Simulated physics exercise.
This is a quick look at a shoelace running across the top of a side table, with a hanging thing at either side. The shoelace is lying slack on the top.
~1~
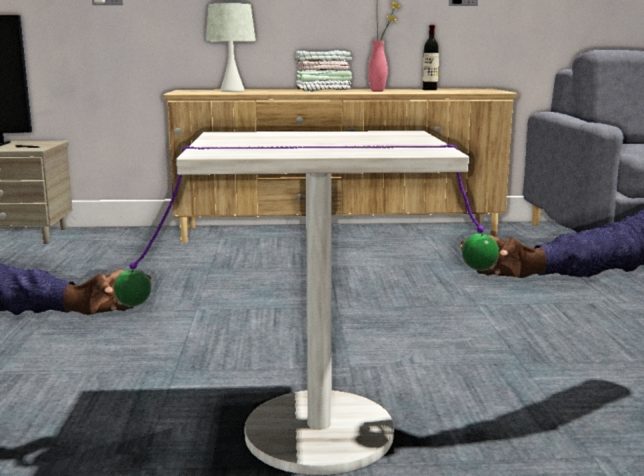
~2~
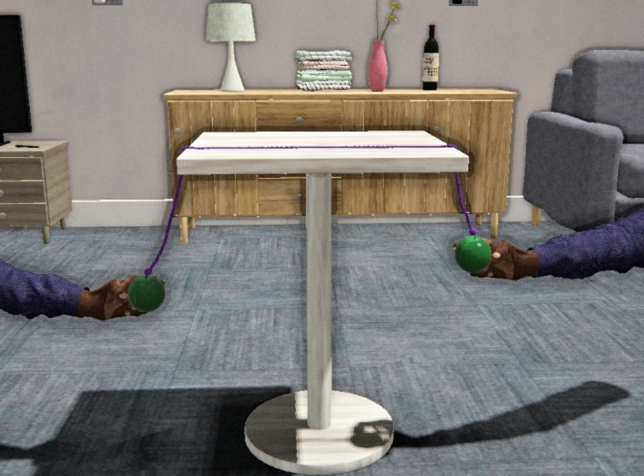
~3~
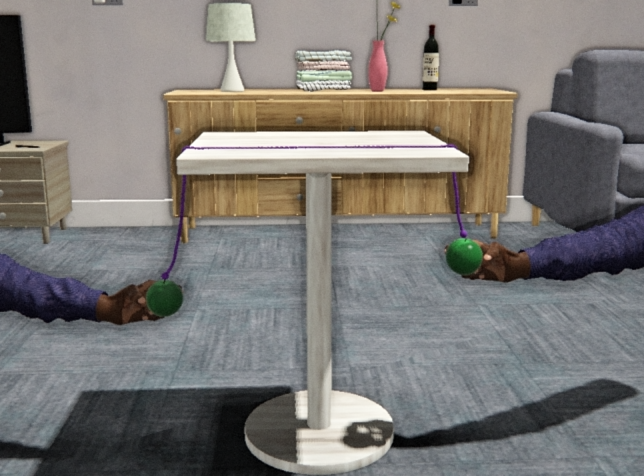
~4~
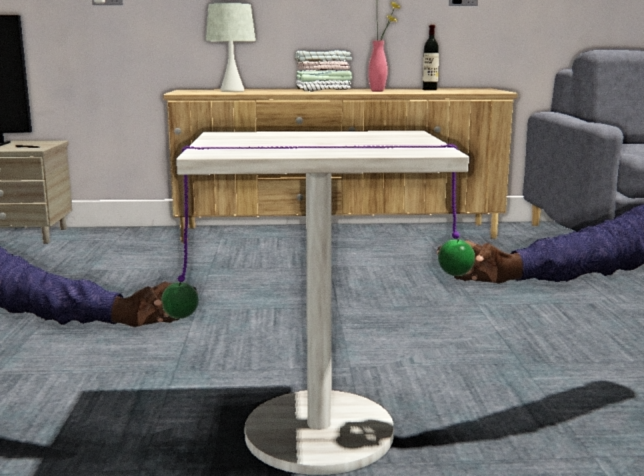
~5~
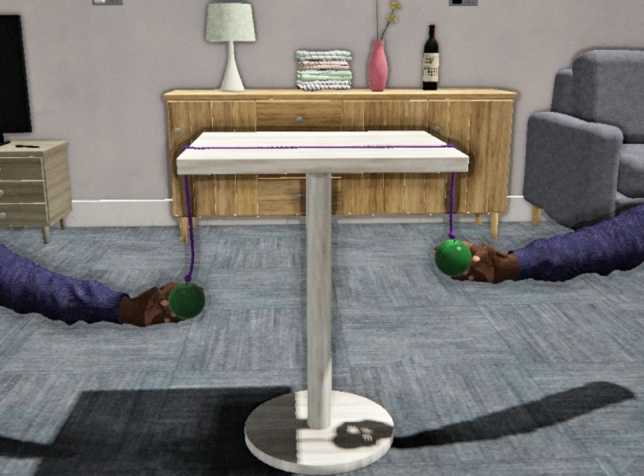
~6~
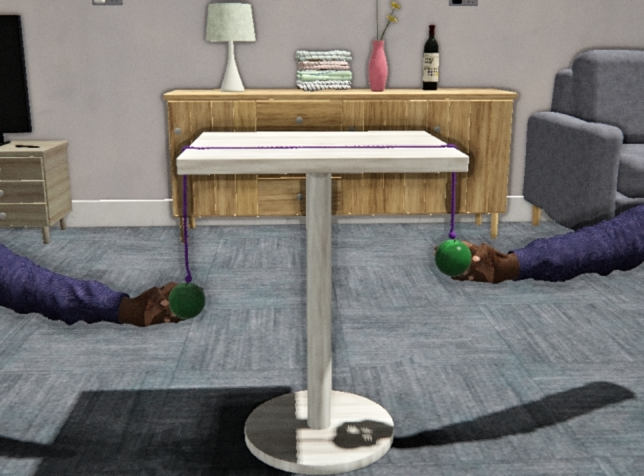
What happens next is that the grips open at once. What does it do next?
It remains motionless.
Then, 0.30 s after the last picture, left apple hanging as before near (191, 302); right apple hanging as before near (450, 260).
At rest, left apple hanging as before near (195, 302); right apple hanging as before near (452, 259). The shoelace hangs still.
